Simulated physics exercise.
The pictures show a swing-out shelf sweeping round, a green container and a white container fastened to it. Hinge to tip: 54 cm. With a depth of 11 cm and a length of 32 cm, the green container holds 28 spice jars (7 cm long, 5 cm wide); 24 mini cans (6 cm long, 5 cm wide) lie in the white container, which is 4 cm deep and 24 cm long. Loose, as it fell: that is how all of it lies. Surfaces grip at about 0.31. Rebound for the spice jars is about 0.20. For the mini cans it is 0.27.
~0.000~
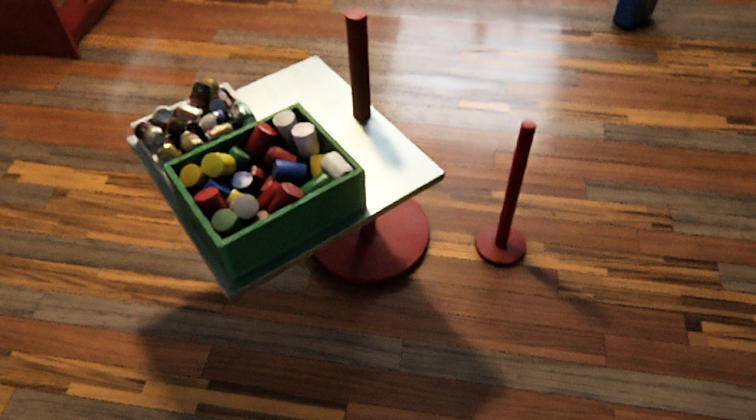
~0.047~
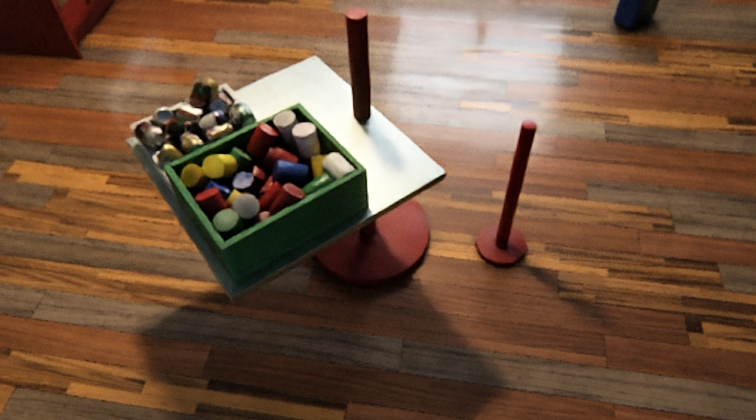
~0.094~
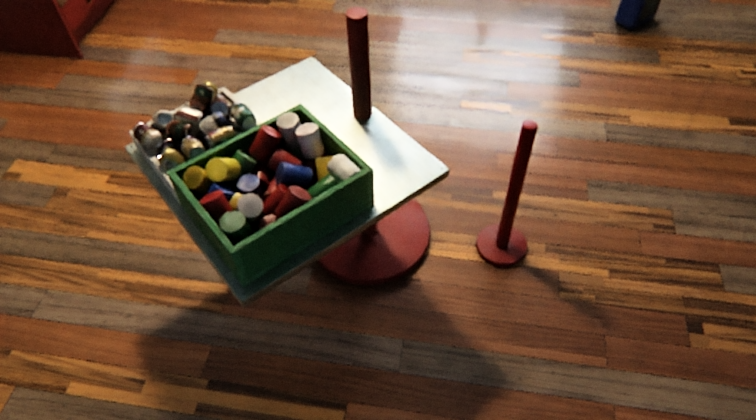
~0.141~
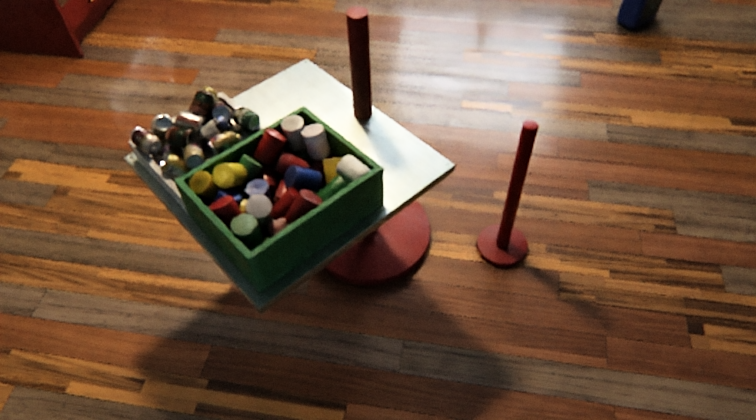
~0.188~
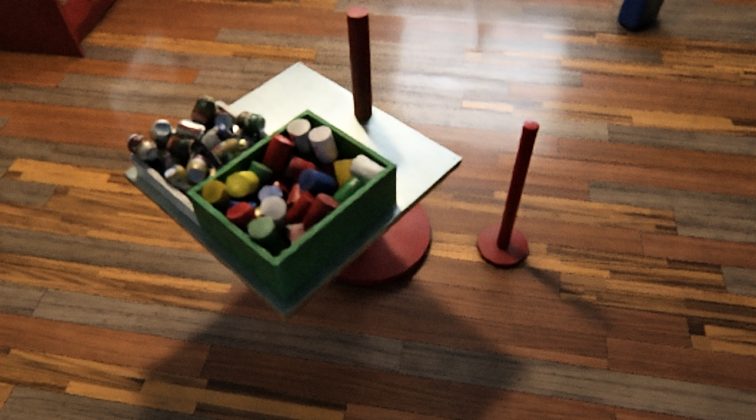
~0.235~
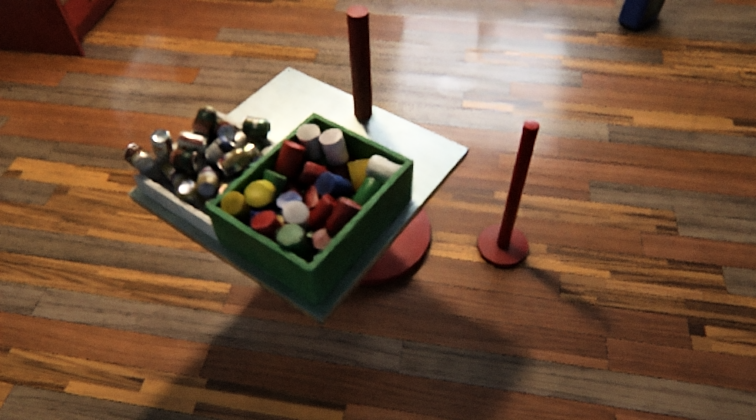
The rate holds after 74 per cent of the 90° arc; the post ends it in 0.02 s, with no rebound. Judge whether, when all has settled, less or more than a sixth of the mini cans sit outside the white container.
When all has settled, more than a sixth are outside.
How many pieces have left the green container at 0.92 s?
The green container is at around 1.
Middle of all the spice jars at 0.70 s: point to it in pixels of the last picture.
(497, 144).
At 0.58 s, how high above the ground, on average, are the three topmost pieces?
About 68 cm.
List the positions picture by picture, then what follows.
In the first picture (places track the rim corner closest to us here, unless another is named; the camera moves round a little), white container (by its farthest rim corner) (223, 85); green container (223, 243); 0° round; all still inside.
The second picture shows white container (223, 86); green container (226, 244); 1° round.
The third picture shows white container (221, 90); green container (235, 248); 3° round.
The fourth picture shows white container (219, 95); green container (252, 254); 7° round.
The fifth picture shows white container (217, 104); green container (278, 260); 12° round.
The sixth picture shows white container (215, 115); green container (313, 266); 19° round; 1 out, the lowest can at (139, 158).
After 0.50 s, the shelf hits the red post.
After 0.58 s, the green container has all 28 and the white container is down by 8 of 24.
After 0.70 s, the green container is down by 1 of 28 and the white container is down by 9 of 24.
After 0.92 s, the green container is down by 1 of 28 and the white container is down by 9 of 24.
When it is over (at 1.35 s), the green container is down by 1 of 28 and the white container is down by 10 of 24. Asked share, 10 of 24, 42 per cent.
